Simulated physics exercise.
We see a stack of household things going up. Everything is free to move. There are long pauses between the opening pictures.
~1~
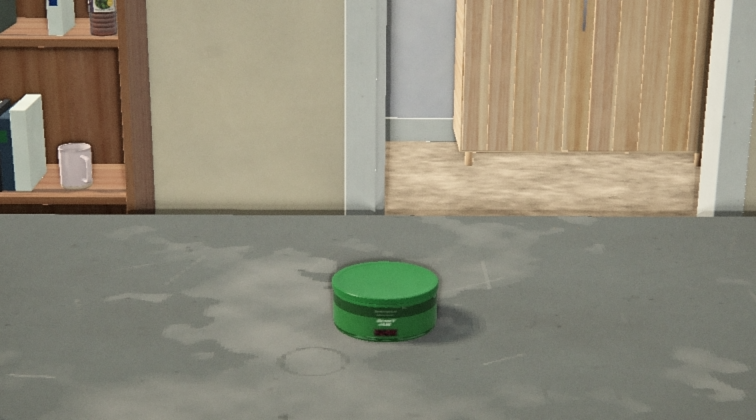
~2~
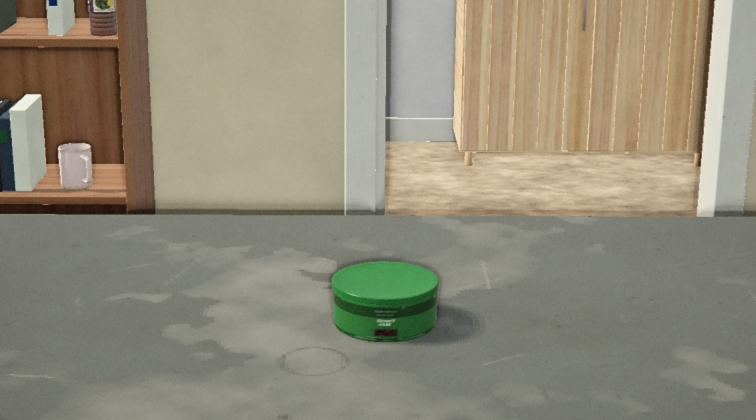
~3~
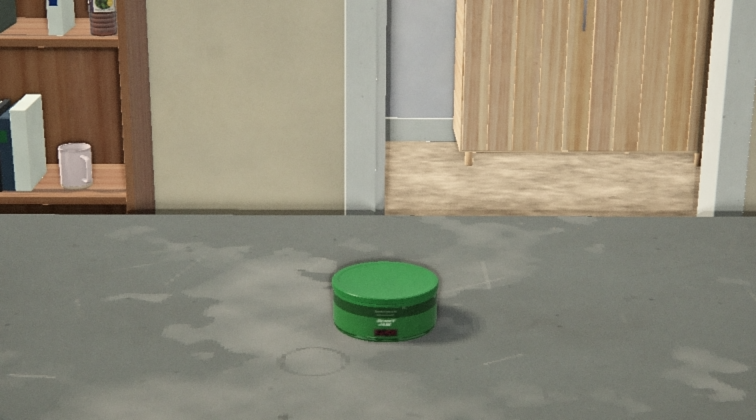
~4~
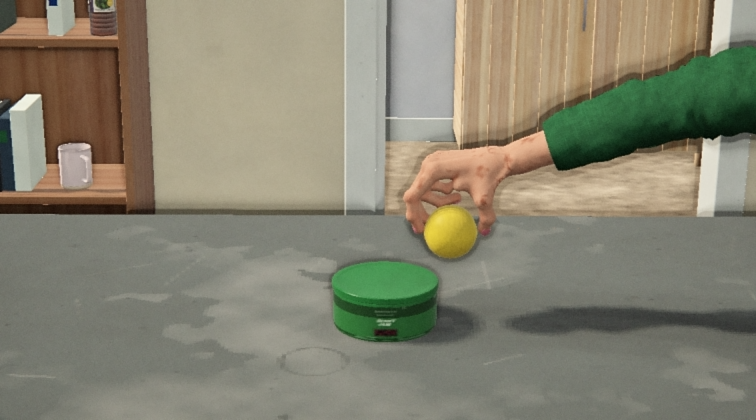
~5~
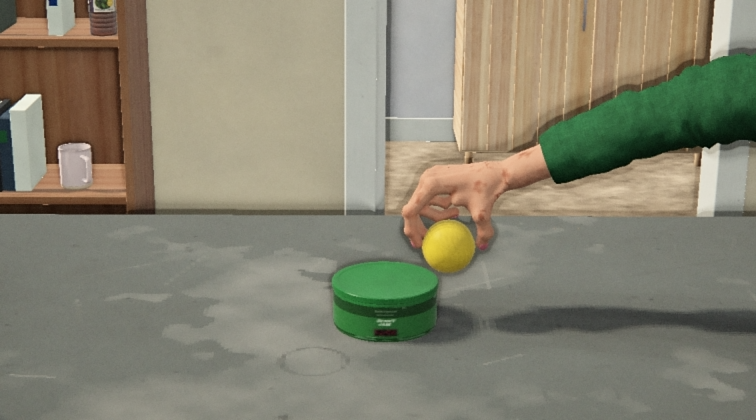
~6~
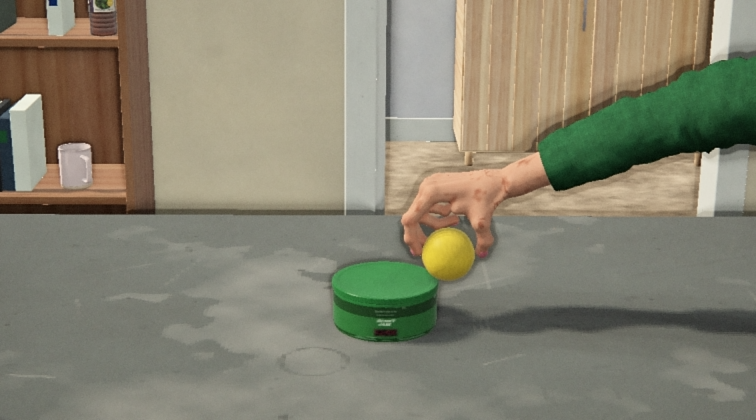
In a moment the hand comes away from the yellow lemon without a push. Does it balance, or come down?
Outcome: The pile gives way.
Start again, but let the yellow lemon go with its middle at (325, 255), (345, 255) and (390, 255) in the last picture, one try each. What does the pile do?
In the first case it gives way; in the second case it holds; in the third case it holds.
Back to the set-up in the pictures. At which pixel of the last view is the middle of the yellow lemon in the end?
At about (486, 299).
Then, 0.30 s on from there, yellow lemon now fallen.
Then, 0.70 s on from there, nothing new.
In the end, fallen, yellow lemon; green tub unmoved. At the end, from the last picture's camera, yellow lemon near (486, 299). The pile loses its balance.
